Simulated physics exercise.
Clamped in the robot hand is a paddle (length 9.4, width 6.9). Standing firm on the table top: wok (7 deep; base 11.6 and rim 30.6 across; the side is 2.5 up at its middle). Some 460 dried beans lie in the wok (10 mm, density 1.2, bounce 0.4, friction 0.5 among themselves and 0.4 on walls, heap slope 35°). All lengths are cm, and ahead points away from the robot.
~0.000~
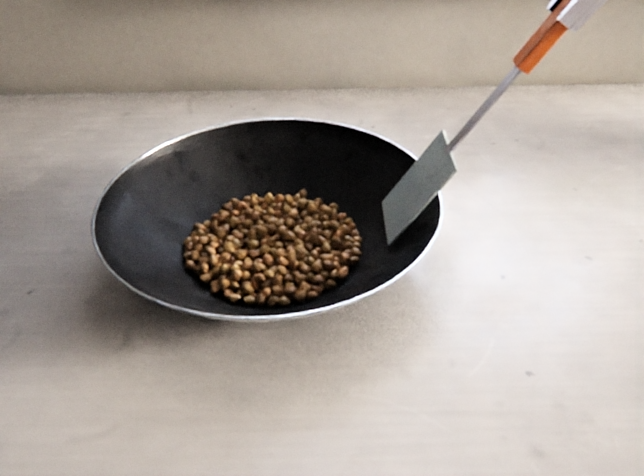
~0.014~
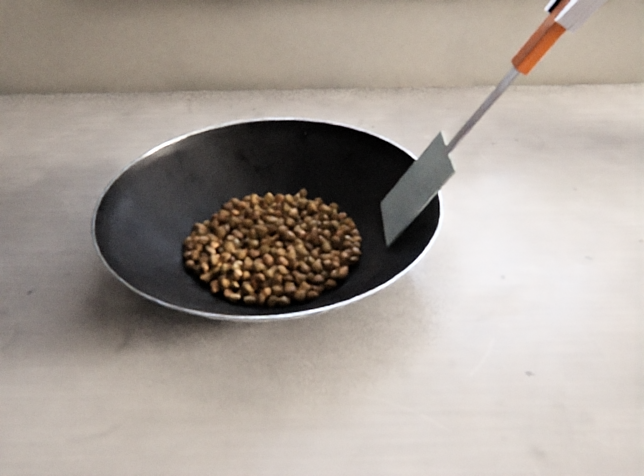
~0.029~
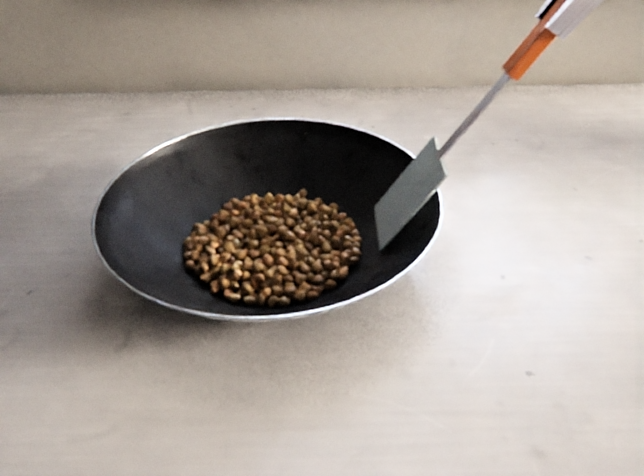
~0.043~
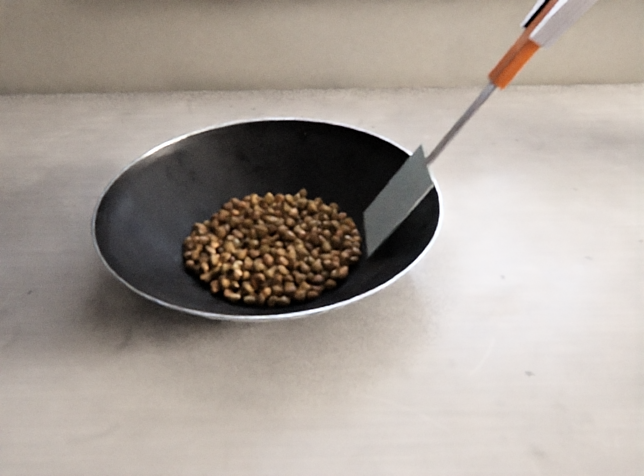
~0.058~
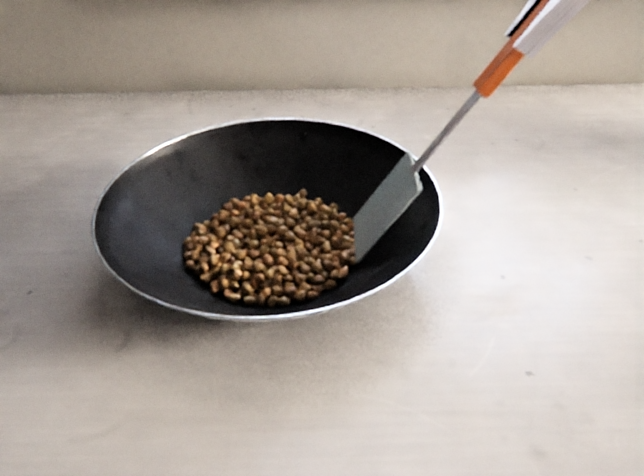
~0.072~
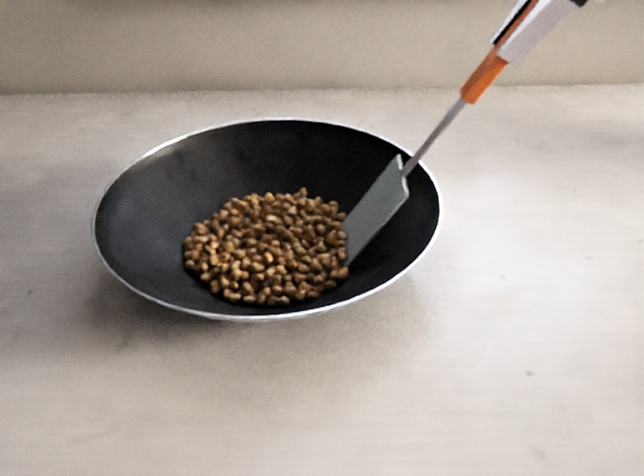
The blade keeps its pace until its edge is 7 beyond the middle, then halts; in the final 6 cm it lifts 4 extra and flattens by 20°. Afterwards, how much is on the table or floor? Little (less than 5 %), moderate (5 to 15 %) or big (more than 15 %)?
Share on the table or floor: Little (less than 5 %).
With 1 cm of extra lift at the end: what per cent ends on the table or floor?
About 0 per cent.
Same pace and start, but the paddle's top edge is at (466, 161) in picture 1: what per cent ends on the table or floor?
Some 0 per cent.
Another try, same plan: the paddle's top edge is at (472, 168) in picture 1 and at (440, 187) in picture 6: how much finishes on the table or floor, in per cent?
Some 0 per cent.
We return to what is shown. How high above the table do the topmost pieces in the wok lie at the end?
Roughly 7.0 cm.
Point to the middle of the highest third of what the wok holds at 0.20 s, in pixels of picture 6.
At about (191, 230).
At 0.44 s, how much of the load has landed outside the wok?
Some 0 per cent.
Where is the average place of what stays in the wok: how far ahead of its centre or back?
About 5.0 cm ahead.
After 0.14 s, sloping 57°, highest piece 8 above the table; 464 in the wok.
After 0.20 s, sloping 50°, highest piece 16 above the table; 463 in the wok, 1 on the blade or in flight.
After 0.44 s, sloping 37°, highest piece 8 above the table; 459 in the wok, 1 on the table or floor, 4 on the blade or in flight.
After 1.49 s, sloping 37°, highest piece 7 above the table; 459 in the wok, 5 on the table or floor.
In the end, 459 in the wok, 5 on the table or floor. That is 1 % on the table or floor.
